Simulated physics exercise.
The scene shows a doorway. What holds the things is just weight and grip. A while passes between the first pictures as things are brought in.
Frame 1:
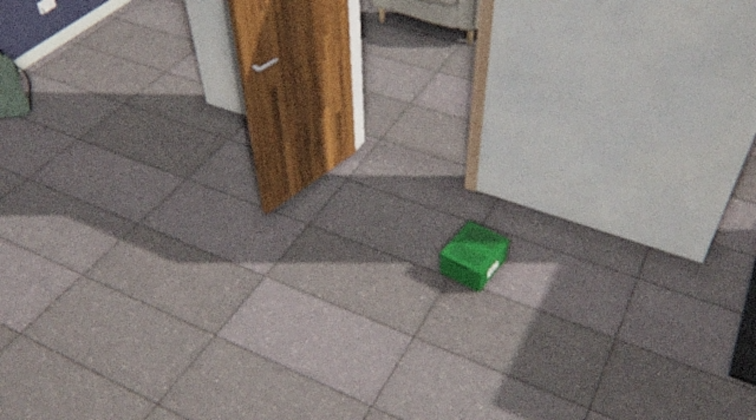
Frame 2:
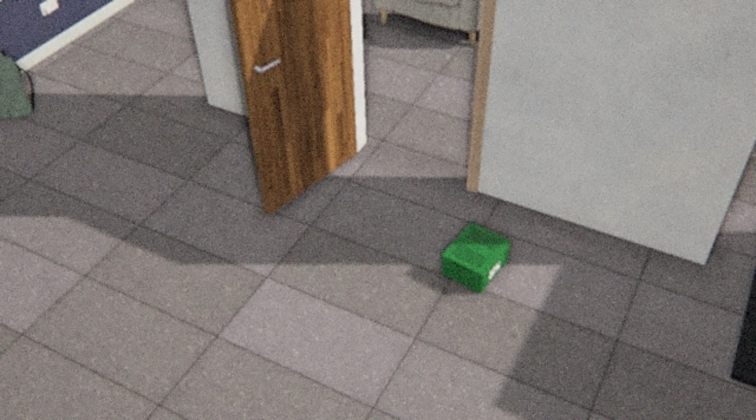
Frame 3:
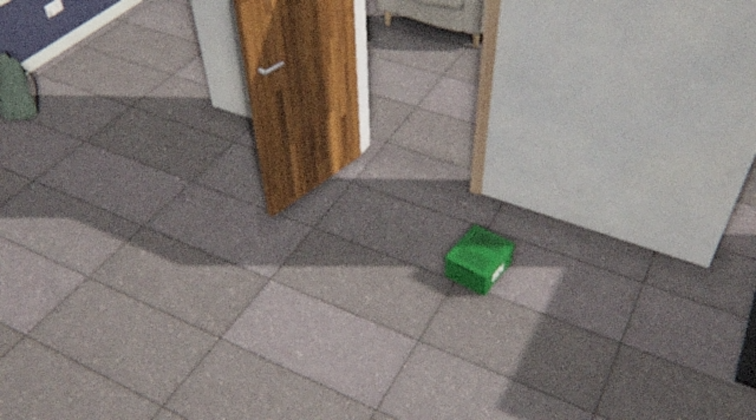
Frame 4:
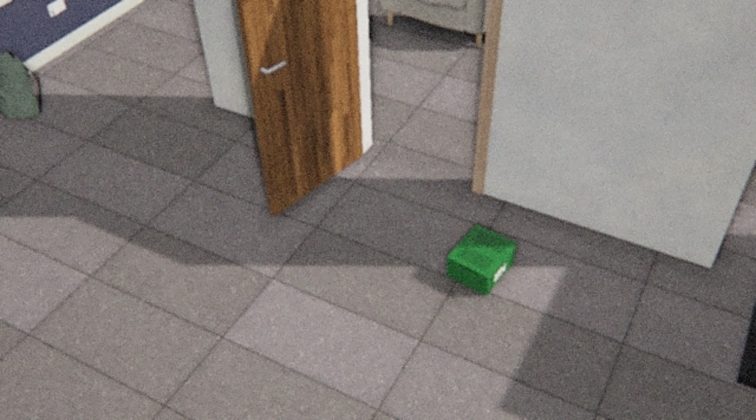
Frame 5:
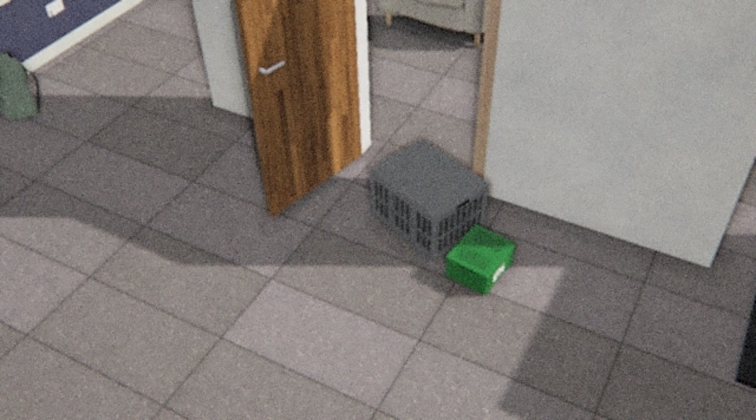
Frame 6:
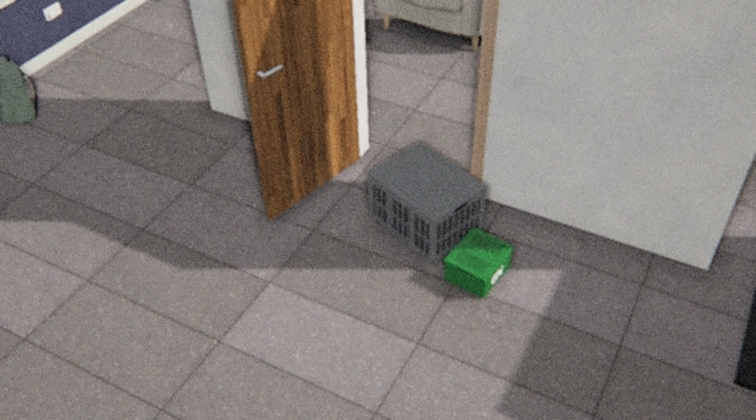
At first, a wooden door stands wide open beside a doorway, with a small green tote alone on the grey tiled floor. The door and tote stay still as the view shifts very slightly. Then a larger grey chest appears just behind the tote, toward the doorway, and both remain in place.
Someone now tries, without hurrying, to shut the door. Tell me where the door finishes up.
It finishes short of the frame.
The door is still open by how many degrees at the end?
Open angle: About 55°.
Then, 0.50 s on from there, open by 97°.
Then, 1.00 s on from there, open by 80°.
Then, 1.30 s on from there, open by 68°.
Then, 1.60 s on from there, open by 56°.
In the end, open by 54°; both unmoved. At the end, from the last picture's camera, grey chest near (429, 202).
